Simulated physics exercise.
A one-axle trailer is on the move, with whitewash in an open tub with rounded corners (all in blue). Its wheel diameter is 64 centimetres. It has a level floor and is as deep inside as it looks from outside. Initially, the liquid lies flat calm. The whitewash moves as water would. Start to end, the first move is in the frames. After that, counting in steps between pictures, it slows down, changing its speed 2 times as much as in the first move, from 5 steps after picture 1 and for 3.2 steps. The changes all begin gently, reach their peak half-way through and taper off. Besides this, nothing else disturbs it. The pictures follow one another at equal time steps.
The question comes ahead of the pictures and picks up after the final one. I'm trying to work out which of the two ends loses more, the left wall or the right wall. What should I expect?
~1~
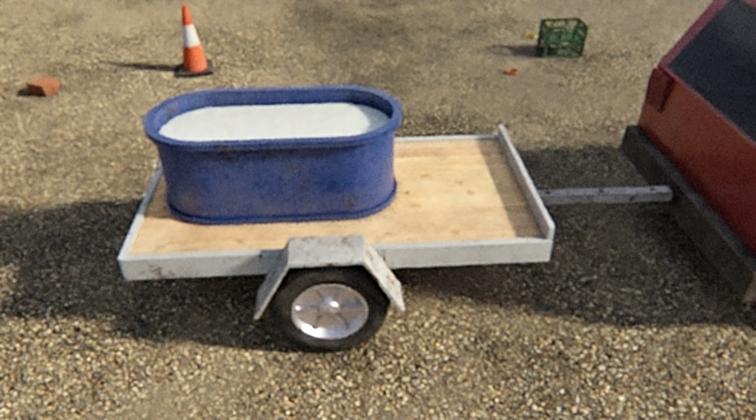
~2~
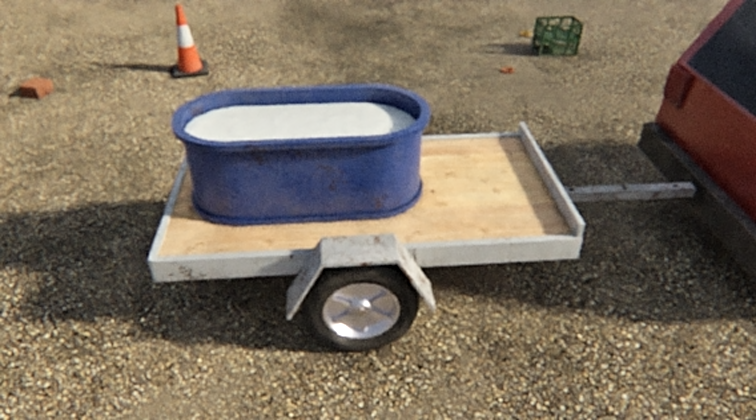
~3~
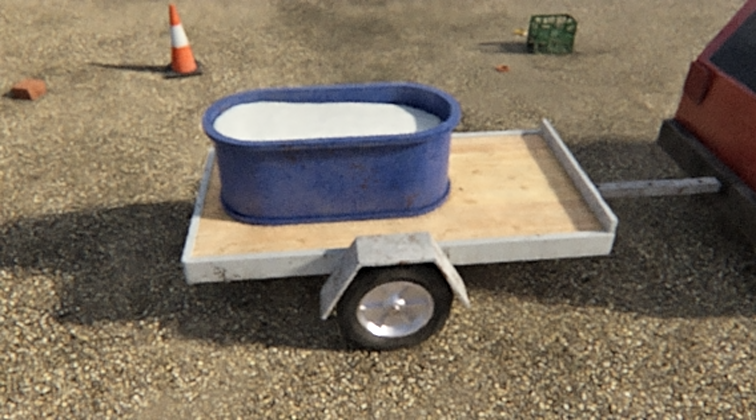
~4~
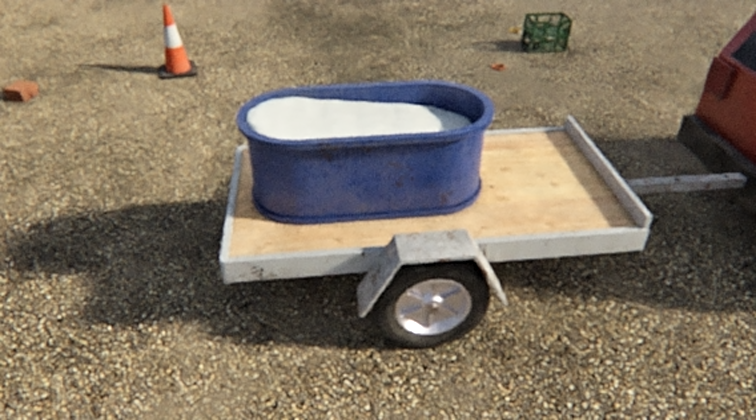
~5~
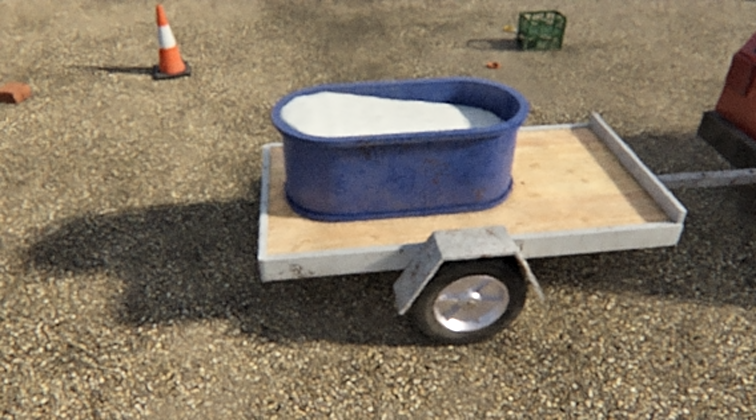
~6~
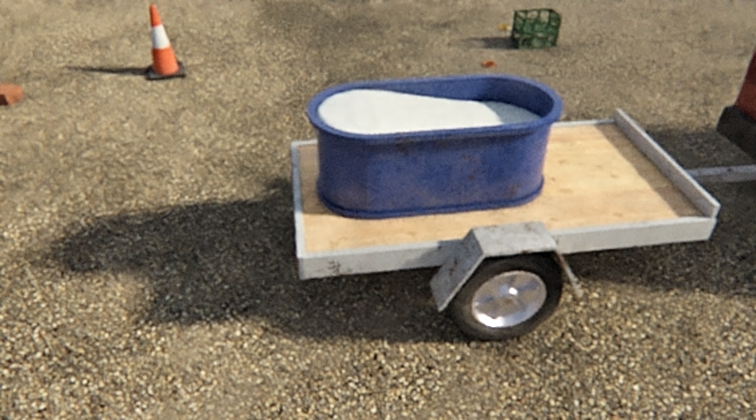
Expect the right wall to lose more.
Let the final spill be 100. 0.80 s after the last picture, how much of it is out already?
About 30 percent, give or take.
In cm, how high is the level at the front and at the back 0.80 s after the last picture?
Roughly 50 cm in front and 28 cm behind.
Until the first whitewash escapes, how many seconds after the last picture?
I'd put it at near 0.7 seconds.
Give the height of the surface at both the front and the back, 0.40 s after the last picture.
Close to 66 cm at the front end and 26 cm at the back end.
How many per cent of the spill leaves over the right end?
Some 50 per cent of it.
Another 0.40 s on from the last picture, the surface is 66 cm up at the front and 26 cm at the back; nothing has left.
Another 0.80 s on from the last picture, the surface is 50 cm up at the front and 27 cm at the back; 4 per cent is out, over the right end, a little elsewhere.
Another 1.30 s on from the last picture, the surface is 25 cm up at the front and 61 cm at the back; 6 per cent is out, over the right end, a little elsewhere.
Another 3.33 s on from the last picture, 11 per cent is out, over the right end and the left end, a little elsewhere; the right end has passed 5 per cent and the left end 3.
